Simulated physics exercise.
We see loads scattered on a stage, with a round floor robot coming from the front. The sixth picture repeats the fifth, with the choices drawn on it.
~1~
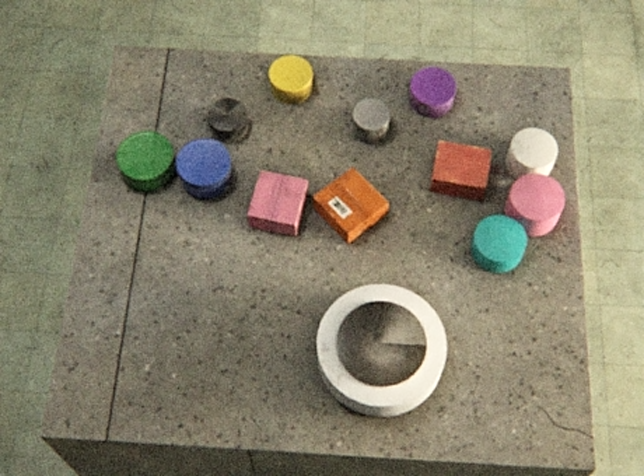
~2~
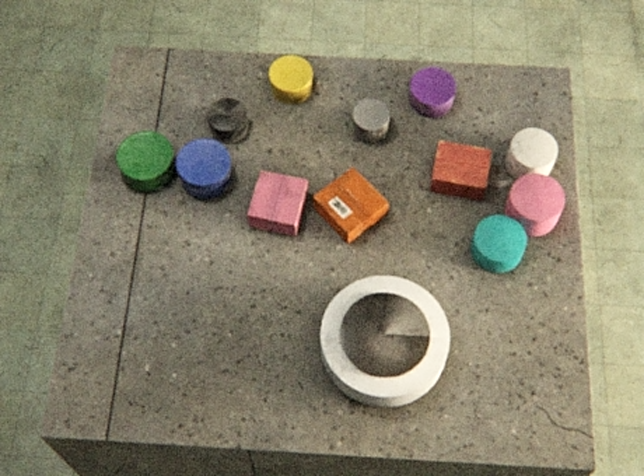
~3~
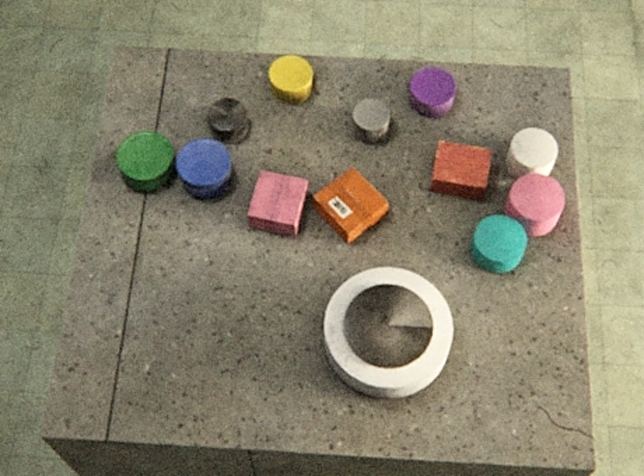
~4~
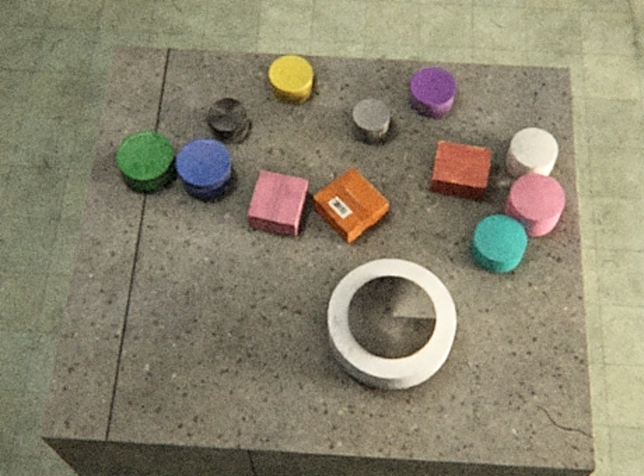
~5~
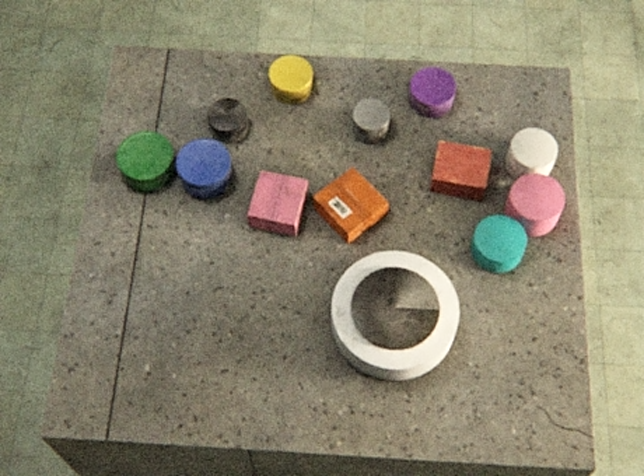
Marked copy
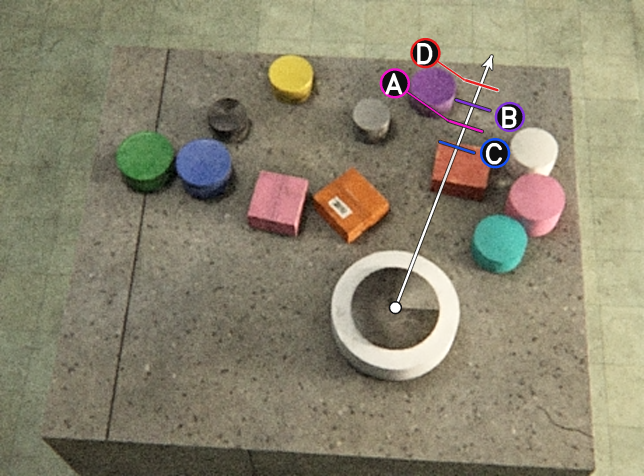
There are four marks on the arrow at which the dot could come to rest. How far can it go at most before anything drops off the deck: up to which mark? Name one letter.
At B, and not beyond.
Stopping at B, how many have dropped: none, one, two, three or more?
By then, none.
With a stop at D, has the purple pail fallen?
Yes.
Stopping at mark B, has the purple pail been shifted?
Yes.
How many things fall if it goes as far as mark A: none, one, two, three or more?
By then, none.
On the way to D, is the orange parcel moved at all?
Yes.
On the copy, A at (465, 126); B at (473, 105); C at (457, 147); D at (481, 85); the arrow from (395, 308) to (491, 56); the white dot at (395, 308).
On B. First, robot (424, 238); pink canister (541, 202); turquoise canister (509, 239).
Then, robot (451, 165); pink canister (547, 201); turquoise canister (516, 238).
Finally, robot (471, 115); red crate (509, 64); purple pail (426, 62); nothing has fallen.
By contrast, A is safe but short; C is safe but short; D drops the purple pail and red crate.
